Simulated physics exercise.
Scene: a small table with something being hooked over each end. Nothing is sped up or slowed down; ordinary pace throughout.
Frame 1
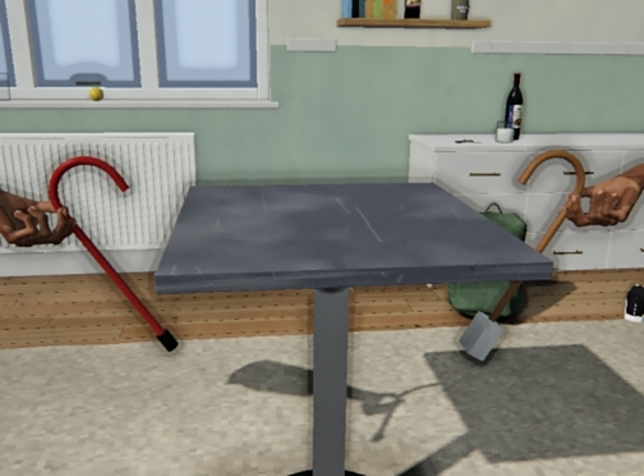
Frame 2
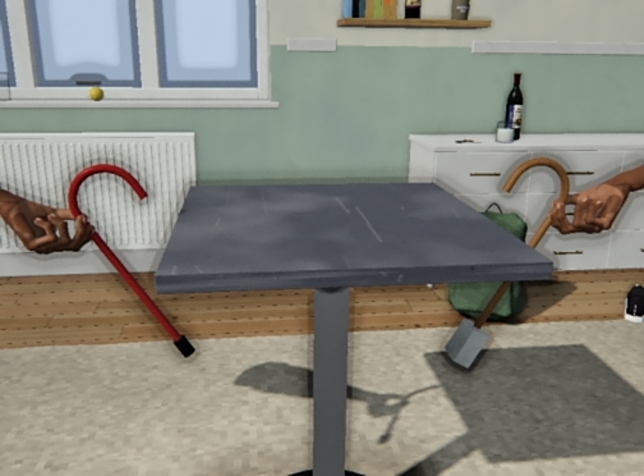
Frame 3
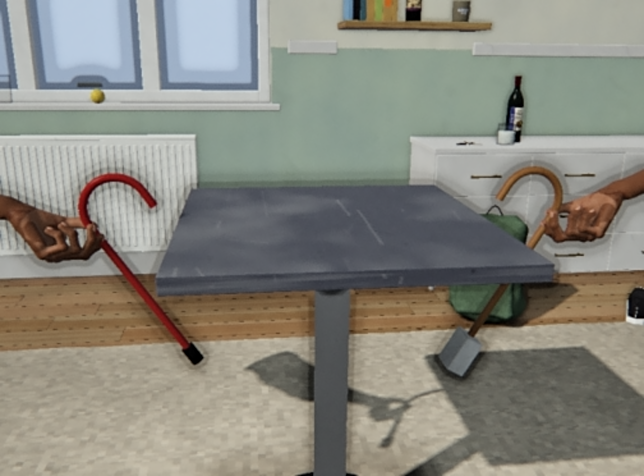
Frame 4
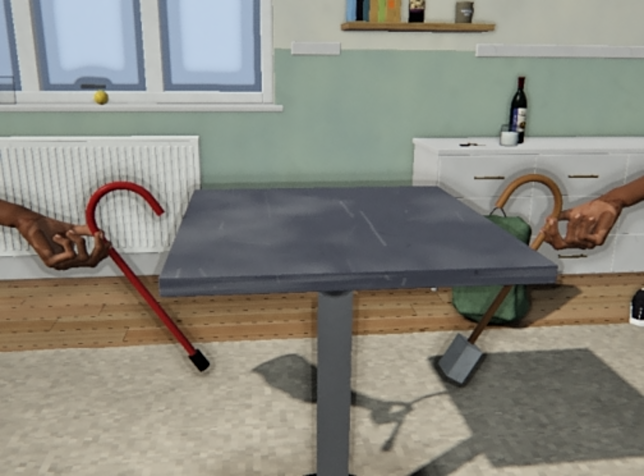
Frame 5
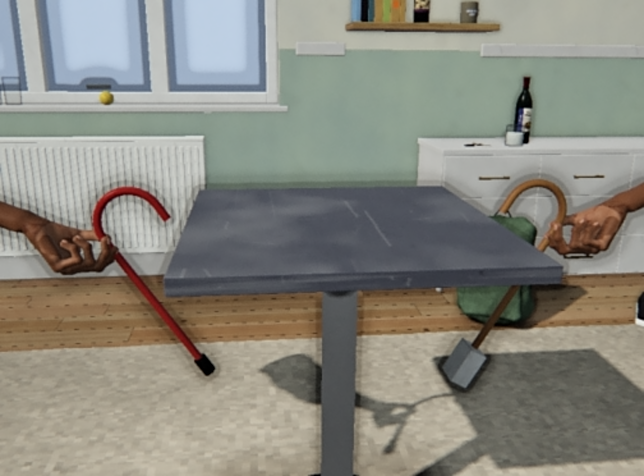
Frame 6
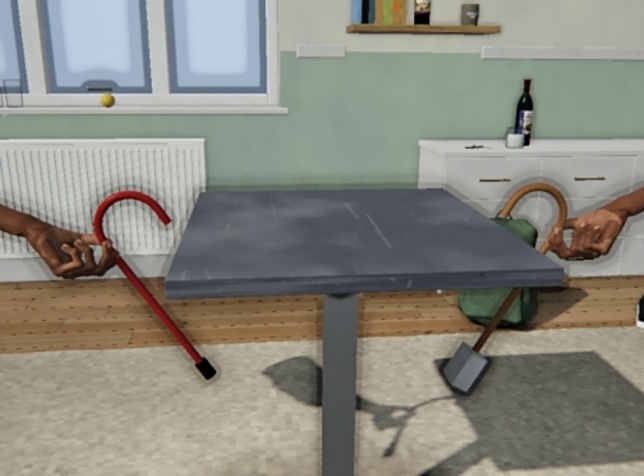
A red cane and a brown hooked stick with a gray end, each held by a hand, moved slightly inward and down at opposite sides of a small table, then stayed nearly still.
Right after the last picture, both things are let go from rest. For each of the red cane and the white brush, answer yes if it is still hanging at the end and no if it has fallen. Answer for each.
Red cane: No; white brush: No.
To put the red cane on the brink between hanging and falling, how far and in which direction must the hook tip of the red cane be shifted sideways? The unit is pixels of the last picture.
Looks like close to 16 pixels, moving right.
Then, 0.40 s past the last view, red cane come down near (156, 464); white brush come down near (508, 434).
Then, 0.74 s past the last view, red cane in the air; white brush in the air.
Finally, the red cane falls to the floor; the white brush falls to the floor.
